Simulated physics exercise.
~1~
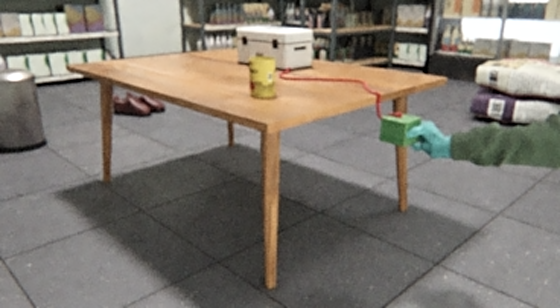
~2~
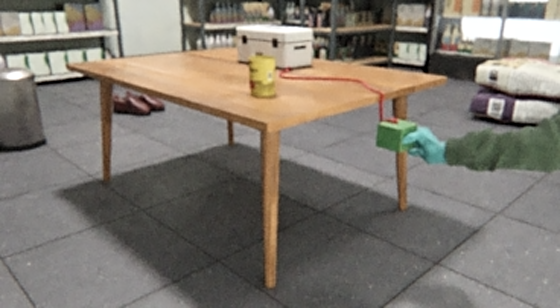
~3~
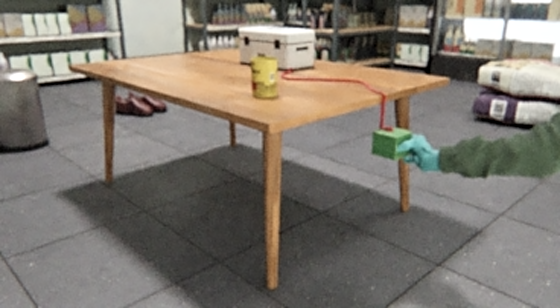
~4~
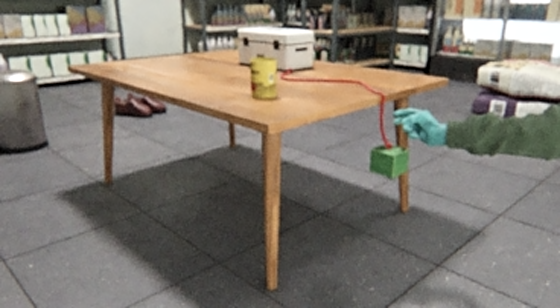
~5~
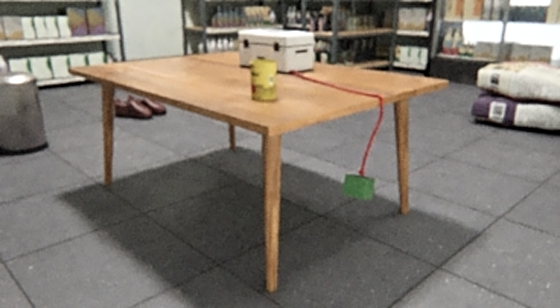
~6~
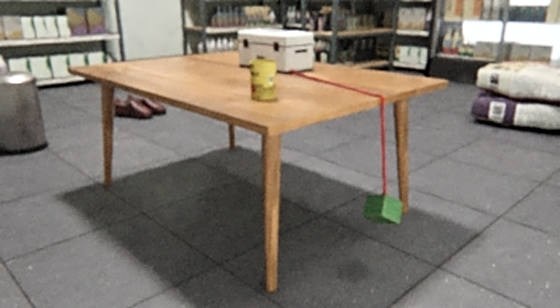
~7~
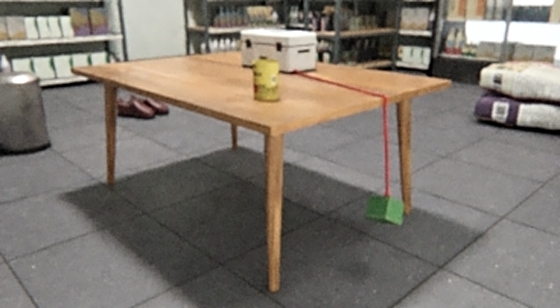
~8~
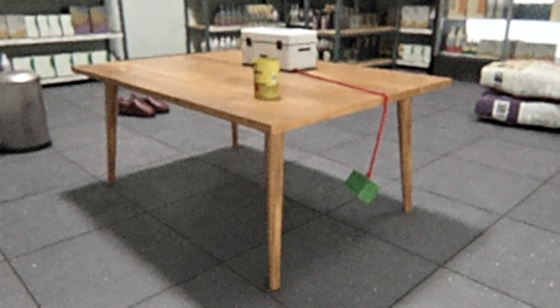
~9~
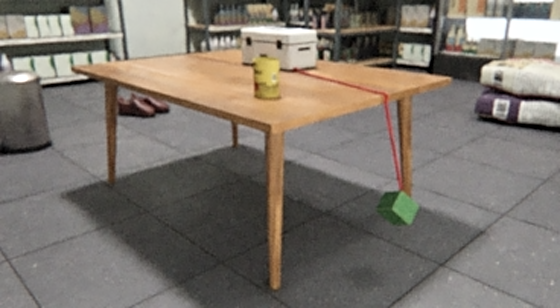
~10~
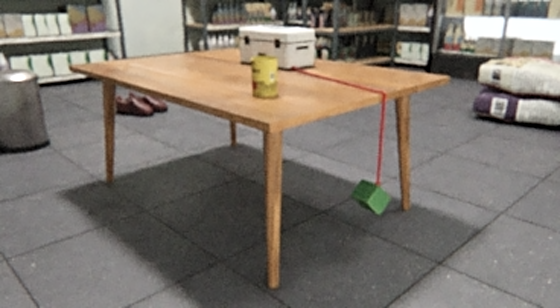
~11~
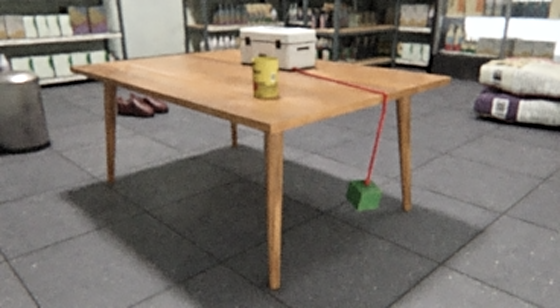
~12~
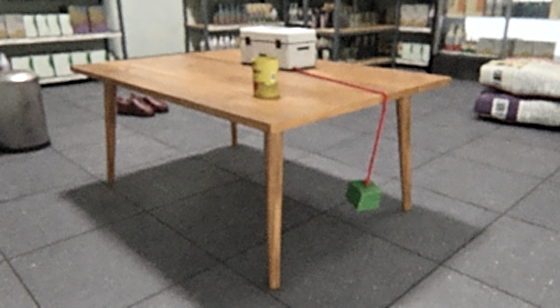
The clip opens on a wooden table holding a white toolbox and a yellow cup, while a gloved hand at the right holds a green block tied to a red cord that runs back across the tabletop. The hand lowers the block a little, then lets go and draws back out of view. The block drops and swings left below the table's edge, turning as the cord pulls taut. It sways left and right several times, tilting as it goes. Finally it hangs still above the floor, with the toolbox and cup still in place.
